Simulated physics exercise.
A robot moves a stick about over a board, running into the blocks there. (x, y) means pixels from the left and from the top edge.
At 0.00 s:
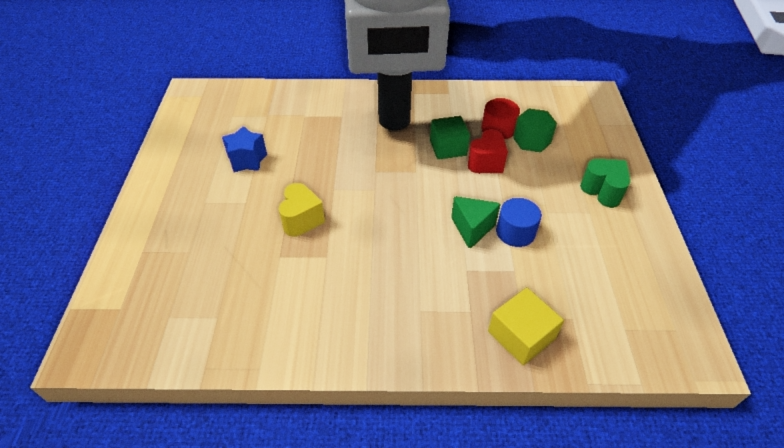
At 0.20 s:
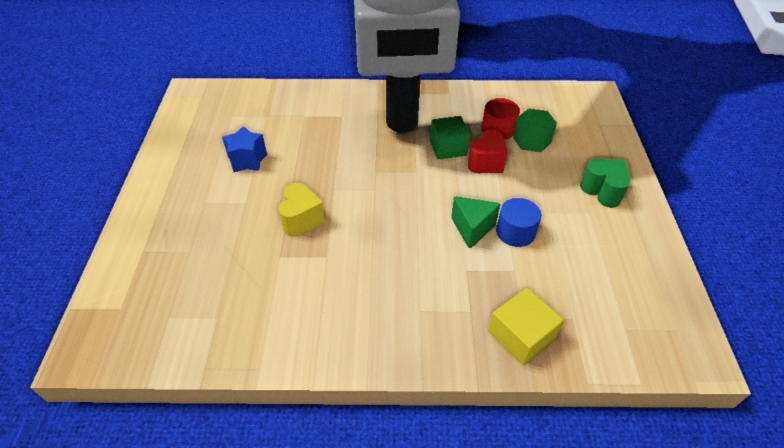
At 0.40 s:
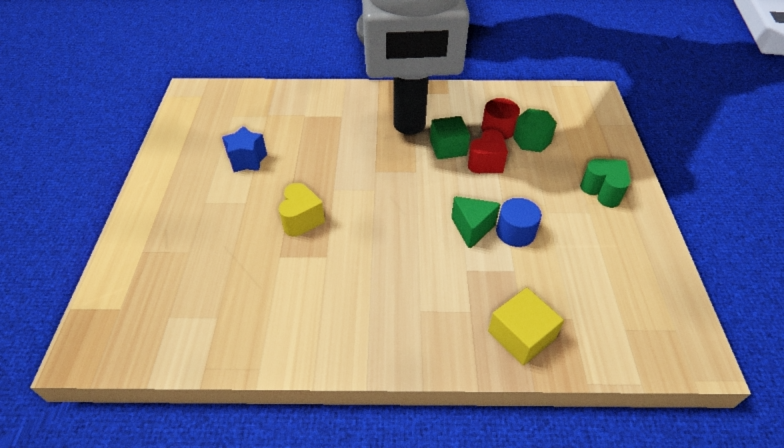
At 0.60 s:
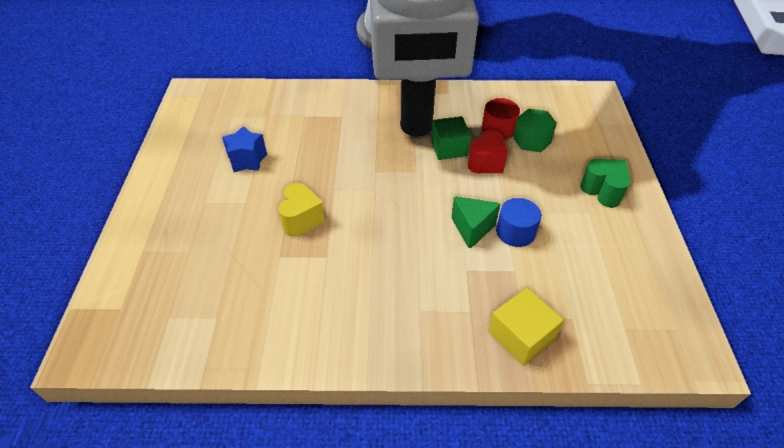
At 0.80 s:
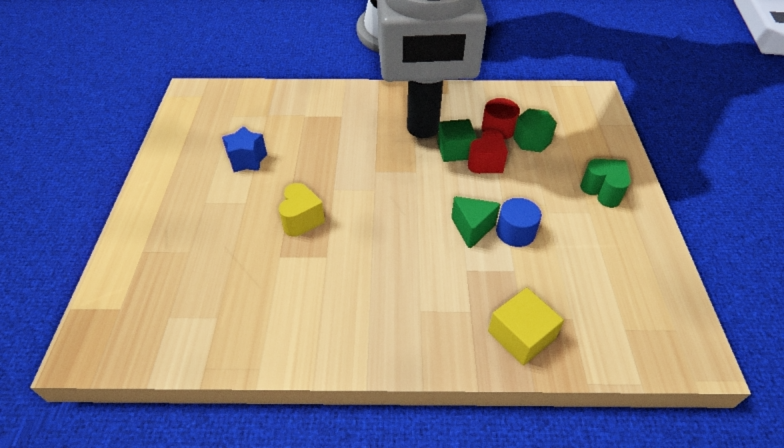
The video shows a black stick held by a gray robotic device moving slowly right across a wooden board scattered with colored blocks, then nudging a green block slightly right beside a red one while the other blocks stay still.
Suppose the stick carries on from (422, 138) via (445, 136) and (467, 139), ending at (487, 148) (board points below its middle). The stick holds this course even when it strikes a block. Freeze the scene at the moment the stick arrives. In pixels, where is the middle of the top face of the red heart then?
It comes to (517, 170).
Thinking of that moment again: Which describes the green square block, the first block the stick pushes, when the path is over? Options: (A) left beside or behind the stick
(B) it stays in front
The correct letter is B.
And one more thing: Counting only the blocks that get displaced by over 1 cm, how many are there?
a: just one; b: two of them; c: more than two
Correct choice: B.
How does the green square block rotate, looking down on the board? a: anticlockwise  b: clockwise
My answer is option b.
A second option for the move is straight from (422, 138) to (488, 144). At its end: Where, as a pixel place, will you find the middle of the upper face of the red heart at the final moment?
I'd place it at (517, 166), taking the centre of its top.
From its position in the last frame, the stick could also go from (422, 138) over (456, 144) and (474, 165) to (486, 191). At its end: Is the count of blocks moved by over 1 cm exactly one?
No, that is not how it ends up.
The first path, step by step. Halfway along, stick at (459, 127); green square block at (479, 135), turned 55° clockwise; red heart at (502, 152).
At the end, stick at (489, 139); green square block at (505, 149), turned 80° clockwise; red heart at (517, 170), turned 30° clockwise; red round block still.
